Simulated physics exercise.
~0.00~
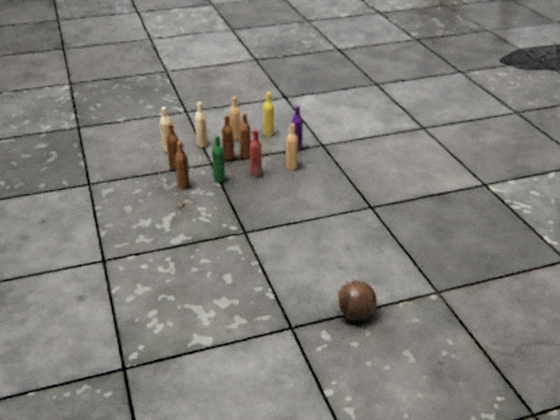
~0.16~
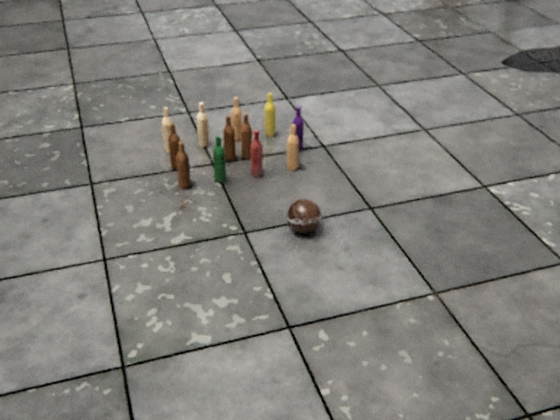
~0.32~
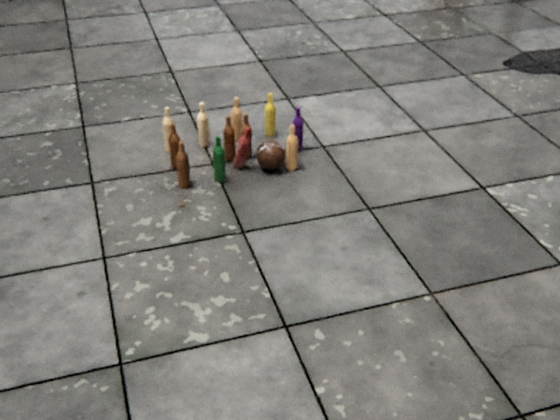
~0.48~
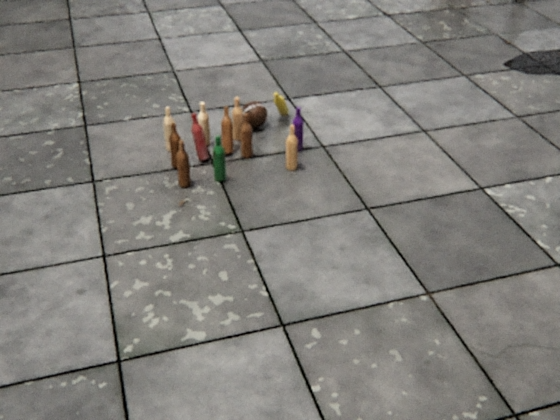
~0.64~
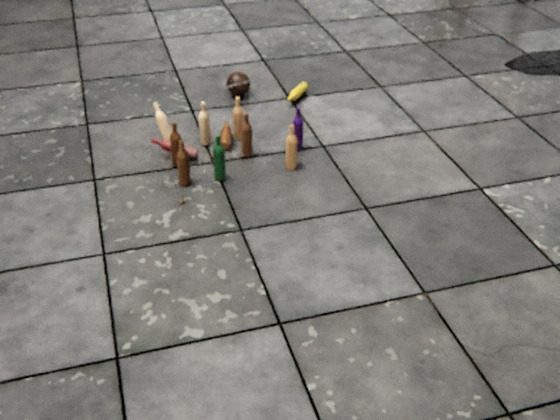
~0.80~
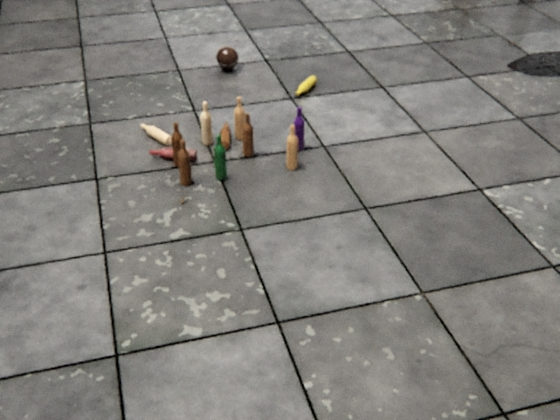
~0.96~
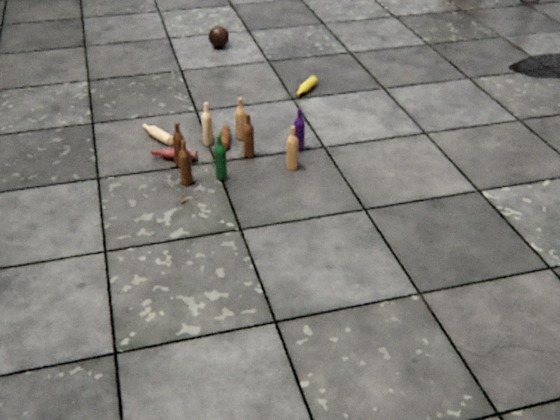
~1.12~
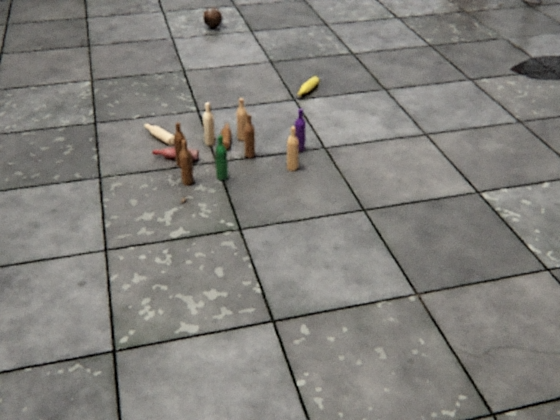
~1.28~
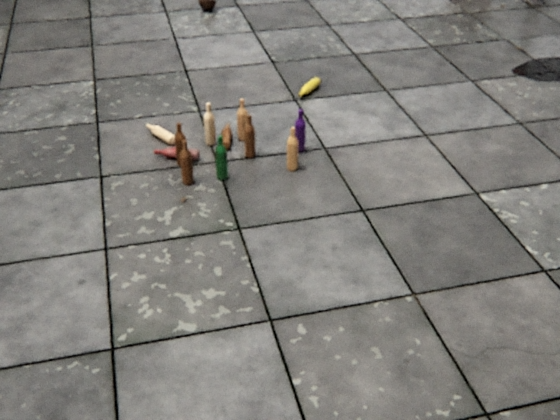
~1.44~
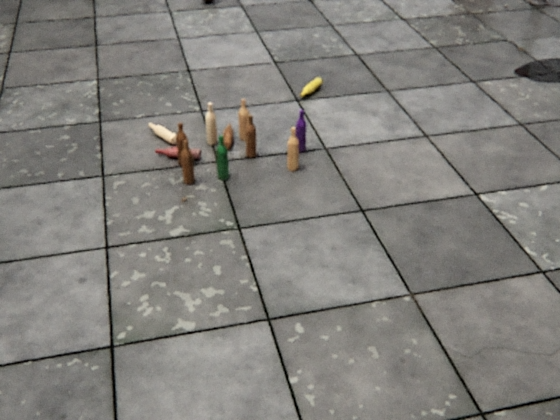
On grey paving, a brown ball rolling through bottle-shaped skittles, toppling red, yellow and others, then rolling away as most stay standing.
